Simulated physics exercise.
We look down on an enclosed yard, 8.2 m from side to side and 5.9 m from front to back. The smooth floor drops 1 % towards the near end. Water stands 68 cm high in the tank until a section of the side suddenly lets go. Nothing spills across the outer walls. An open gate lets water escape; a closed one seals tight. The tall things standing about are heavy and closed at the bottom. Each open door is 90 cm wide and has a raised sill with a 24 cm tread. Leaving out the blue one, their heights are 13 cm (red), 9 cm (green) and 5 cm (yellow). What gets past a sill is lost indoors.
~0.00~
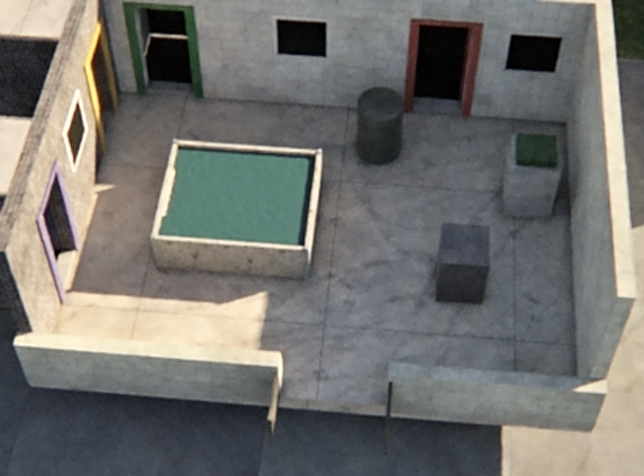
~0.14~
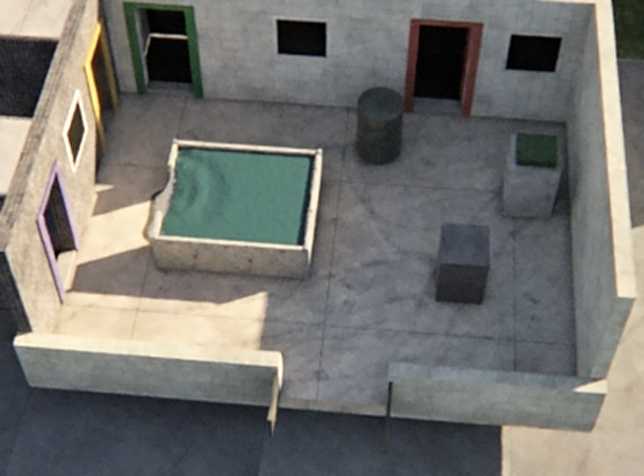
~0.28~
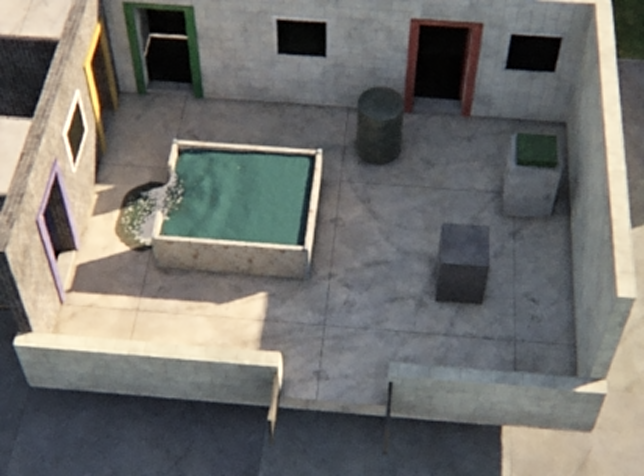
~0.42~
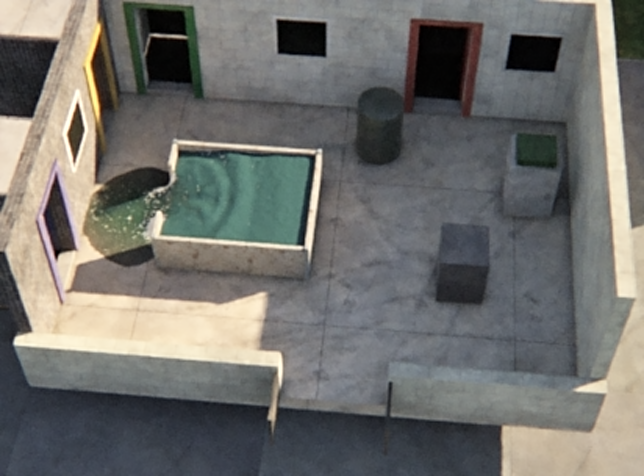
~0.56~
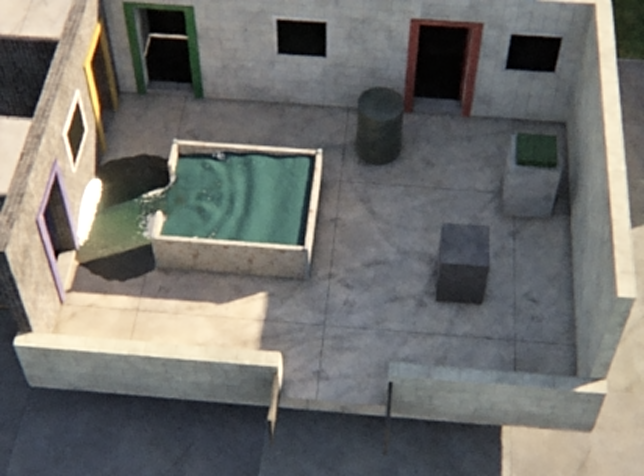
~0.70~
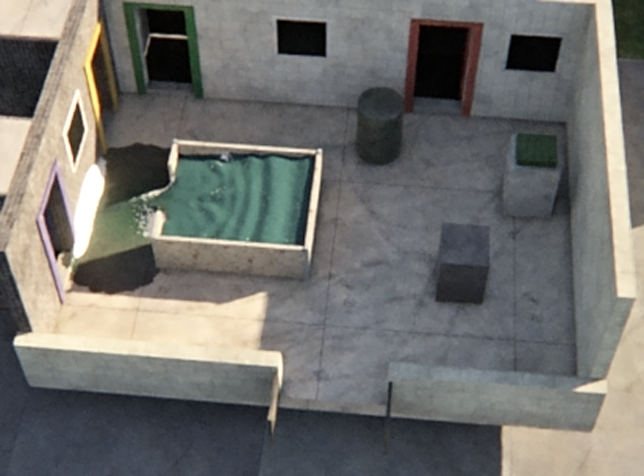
Green water lies still in a raised rectangular tank in a walled yard, until a gap opens in the tank's left side. Water pours out through it and spreads across the pale floor in a dark, widening patch, rippling the tank's surface, and reaches the bluish-purple-framed door on the left.
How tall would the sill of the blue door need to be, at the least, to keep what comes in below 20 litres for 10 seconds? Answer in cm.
At least 19 cm or so.
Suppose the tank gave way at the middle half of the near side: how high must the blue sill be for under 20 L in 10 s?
Then roughly 9.0 cm.
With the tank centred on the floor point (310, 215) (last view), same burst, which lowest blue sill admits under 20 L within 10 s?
Some 17 cm.
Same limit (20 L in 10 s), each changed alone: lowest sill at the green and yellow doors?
Roughly 19 cm at green and 9.5 cm at yellow.
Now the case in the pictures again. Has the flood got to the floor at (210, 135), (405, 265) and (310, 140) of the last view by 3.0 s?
In turn: Flooded, dry, not reached.
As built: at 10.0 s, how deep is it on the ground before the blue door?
Roughly 7.5 cm deep.
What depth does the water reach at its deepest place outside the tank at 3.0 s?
Roughly 32 cm.
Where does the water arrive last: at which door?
It is the red one.
After 1.4 s water covers 15 % of the floor, deepest (46 cm) near (96, 219); 18 cm at the blue door, 17 litres in over its 6 cm sill.
After 3.0 s water covers 30 % of the floor, deepest (32 cm) near (96, 219); 14 cm at the blue door, 101 litres in over its 6 cm sill.
After 10.0 s water covers 95 % of the floor, deepest (13 cm) near (46, 363); 7 cm at the blue door, 191 litres in over its 6 cm sill.
At the blue door as built, the water arrived by 0.7 s and peaked near 18 cm at 1.8 s.
With a sill of 16 cm, 36 litres would have come in within the 10 s; with 21.5 cm, 10 litres. So under 20 litres takes about 19 cm.
